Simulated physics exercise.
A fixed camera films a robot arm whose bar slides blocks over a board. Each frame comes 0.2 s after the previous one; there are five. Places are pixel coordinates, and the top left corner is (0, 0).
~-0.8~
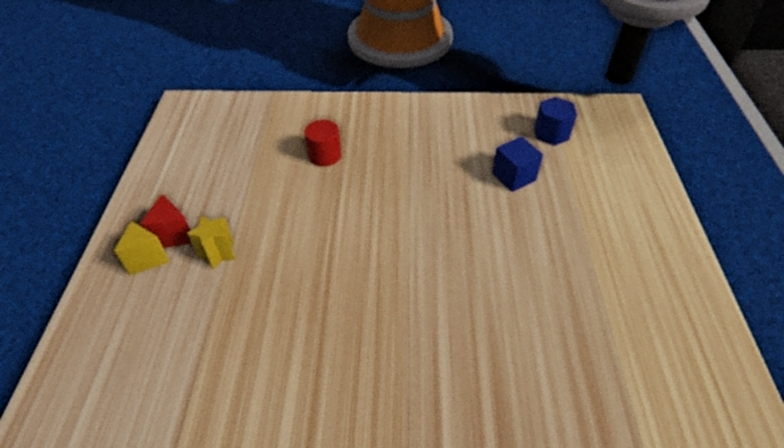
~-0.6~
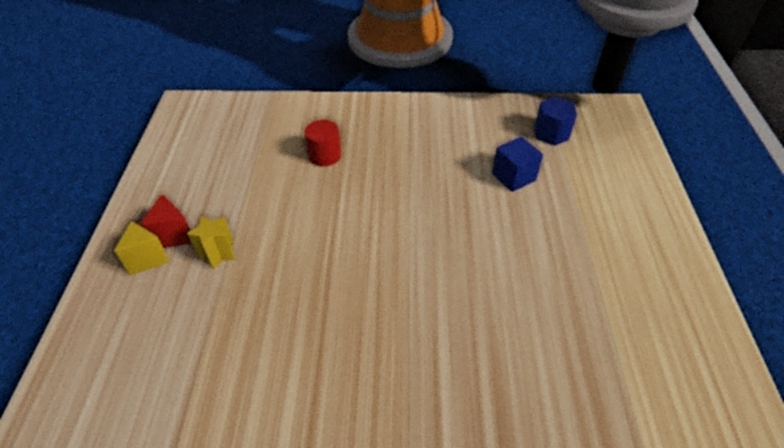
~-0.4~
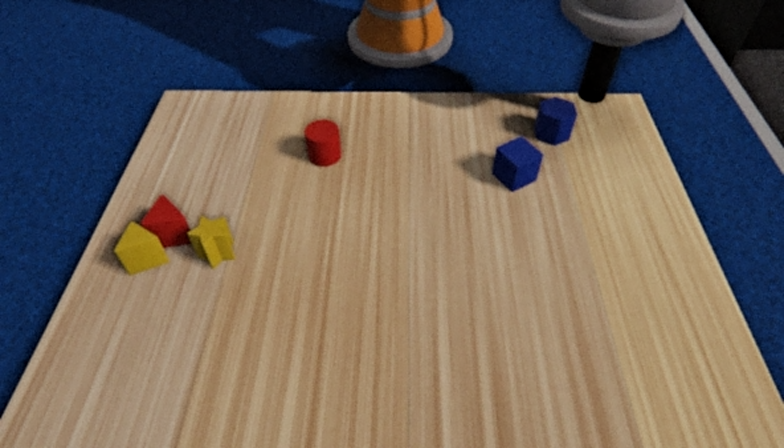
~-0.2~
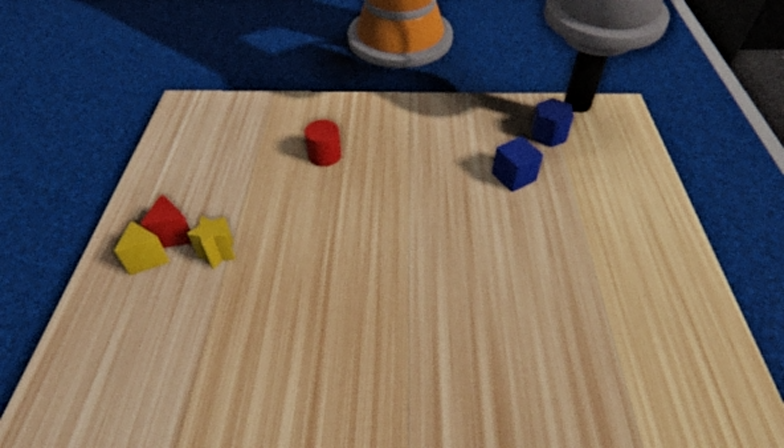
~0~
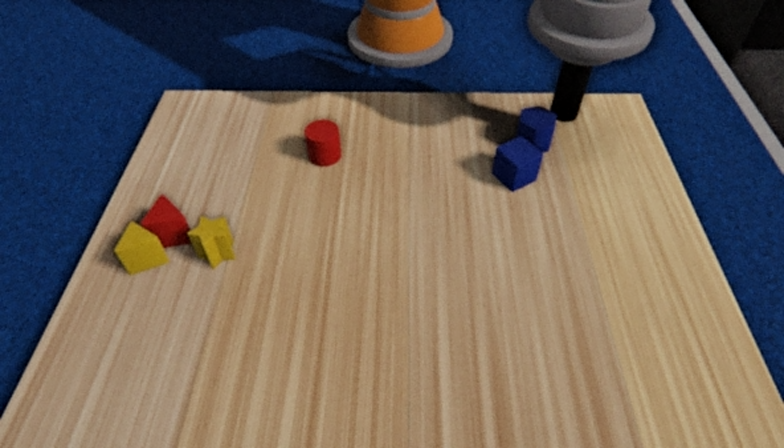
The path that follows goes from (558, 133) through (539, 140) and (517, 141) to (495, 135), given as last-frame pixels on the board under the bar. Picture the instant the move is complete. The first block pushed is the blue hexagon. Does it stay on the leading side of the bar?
It slips out to the side or back.
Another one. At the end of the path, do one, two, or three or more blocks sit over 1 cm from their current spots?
I foresee one block being moved.
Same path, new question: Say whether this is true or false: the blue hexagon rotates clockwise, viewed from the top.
It is false.
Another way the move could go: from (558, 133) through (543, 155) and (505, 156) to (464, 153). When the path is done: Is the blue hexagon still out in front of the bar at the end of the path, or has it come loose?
Final position: Ahead.
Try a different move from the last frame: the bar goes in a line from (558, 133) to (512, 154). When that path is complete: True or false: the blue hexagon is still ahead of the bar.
It is true.
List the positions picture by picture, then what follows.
In the first picture, tip of the bar (618, 78), middles of tops, blue square block (520, 151), blue hexagon (559, 108).
In the second picture, bar (605, 87), nothing pushed.
In the third picture, bar (591, 96), nothing pushed.
In the fourth picture, bar (577, 105), blue hexagon (555, 110).
In the fifth picture, bar (563, 114), blue square block (520, 151), blue hexagon (538, 117).
On the path given first. Halfway along, bar (531, 122); blue hexagon (505, 124).
At the end, bar (498, 116); blue square block unmoved; blue hexagon (479, 124), turned 30° anticlockwise.
